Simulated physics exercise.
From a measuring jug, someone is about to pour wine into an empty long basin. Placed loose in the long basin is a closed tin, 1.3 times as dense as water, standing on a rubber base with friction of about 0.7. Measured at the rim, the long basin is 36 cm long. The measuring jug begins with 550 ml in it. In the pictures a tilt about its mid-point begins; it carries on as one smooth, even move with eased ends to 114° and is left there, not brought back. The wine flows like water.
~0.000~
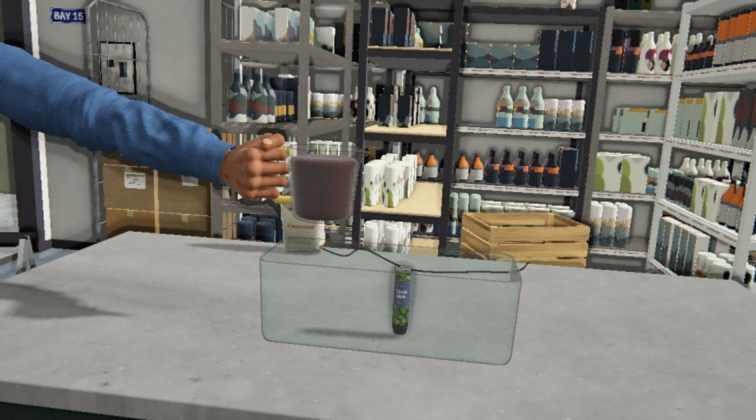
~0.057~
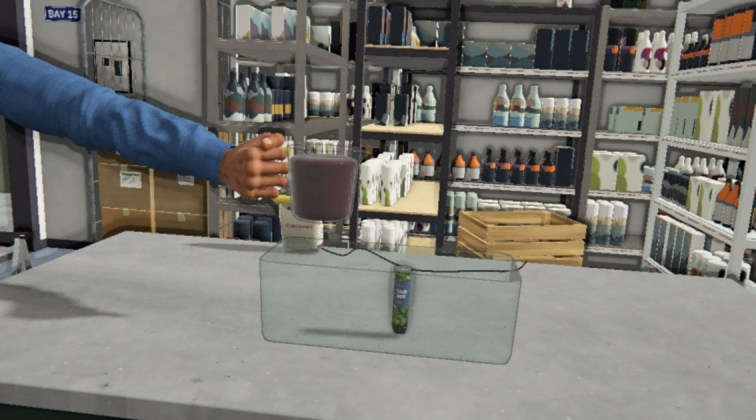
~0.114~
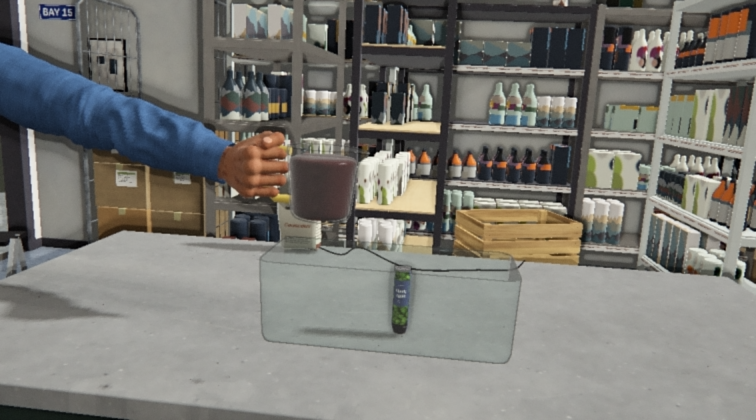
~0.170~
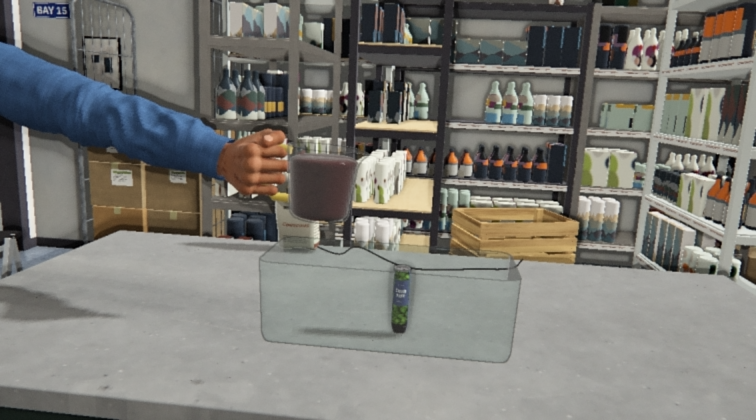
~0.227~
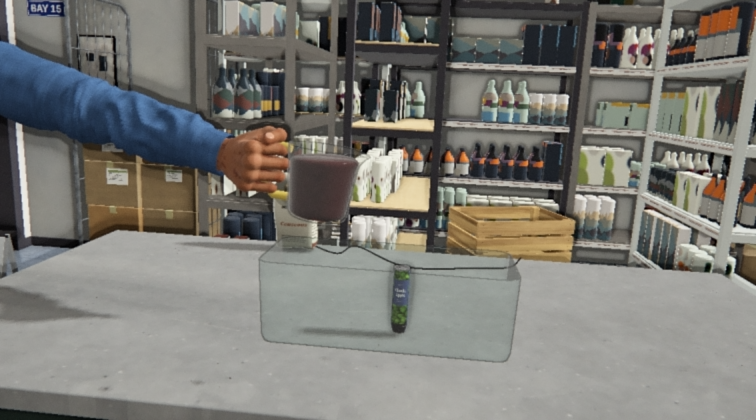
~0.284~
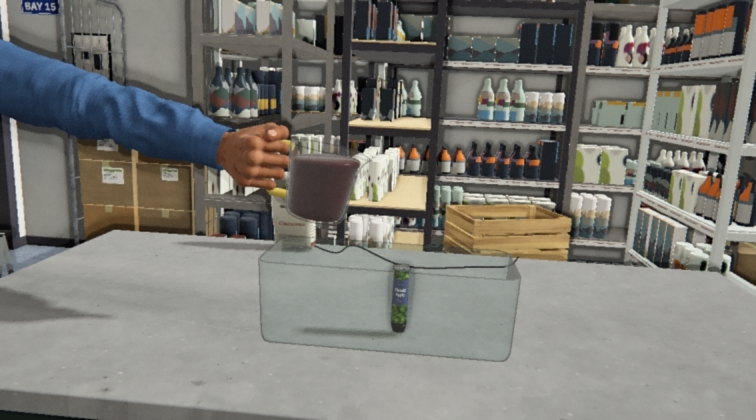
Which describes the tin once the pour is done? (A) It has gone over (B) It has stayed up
It has gone over.
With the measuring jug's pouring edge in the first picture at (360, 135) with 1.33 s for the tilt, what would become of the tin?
Result: Tin tipped over.
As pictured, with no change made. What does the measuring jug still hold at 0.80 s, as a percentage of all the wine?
Around 74 percent.
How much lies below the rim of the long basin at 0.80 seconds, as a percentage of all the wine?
About 12%.
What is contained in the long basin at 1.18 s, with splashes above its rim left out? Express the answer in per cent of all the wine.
Some 78 per cent.
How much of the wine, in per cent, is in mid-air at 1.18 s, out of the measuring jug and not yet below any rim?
Close to 8 %.
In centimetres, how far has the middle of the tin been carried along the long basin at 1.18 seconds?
Estimate: Around 1 cm.
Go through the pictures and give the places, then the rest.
Tilt 0°; pouring edge (369, 152); surface from (292, 156) to (359, 160); the long basin's rim runs from (273, 249) to (517, 269); the tin's top is at (403, 272), in the first frame.
Tilt 0°; pouring edge (369, 152); surface from (292, 156) to (359, 160), in the second frame.
Tilt 2°; pouring edge (370, 153); surface from (293, 156) to (359, 161), in the third frame.
Tilt 4°; pouring edge (370, 154); surface from (293, 156) to (359, 161), in the fourth frame.
Tilt 6°; pouring edge (371, 157); surface from (293, 156) to (361, 161), in the fifth frame.
Tilt 10°; pouring edge (372, 159); surface from (294, 157) to (363, 161), in the sixth frame.
Then, 0.80 s in, the tilt is 63° and 73 per cent is still to pour; the tin stands where it began.
Then, 1.18 s in, the tilt is 101° and 14 per cent is still to pour; the tin leans 9°.
Then, 1.58 s in, the tilt is 114° and 0 per cent is still to pour; the tin lies on its side.
Then, 2.01 s in, the tilt is 114° and 0 per cent is still to pour; the tin lies on its side.
Finally, the tin lies on its side.
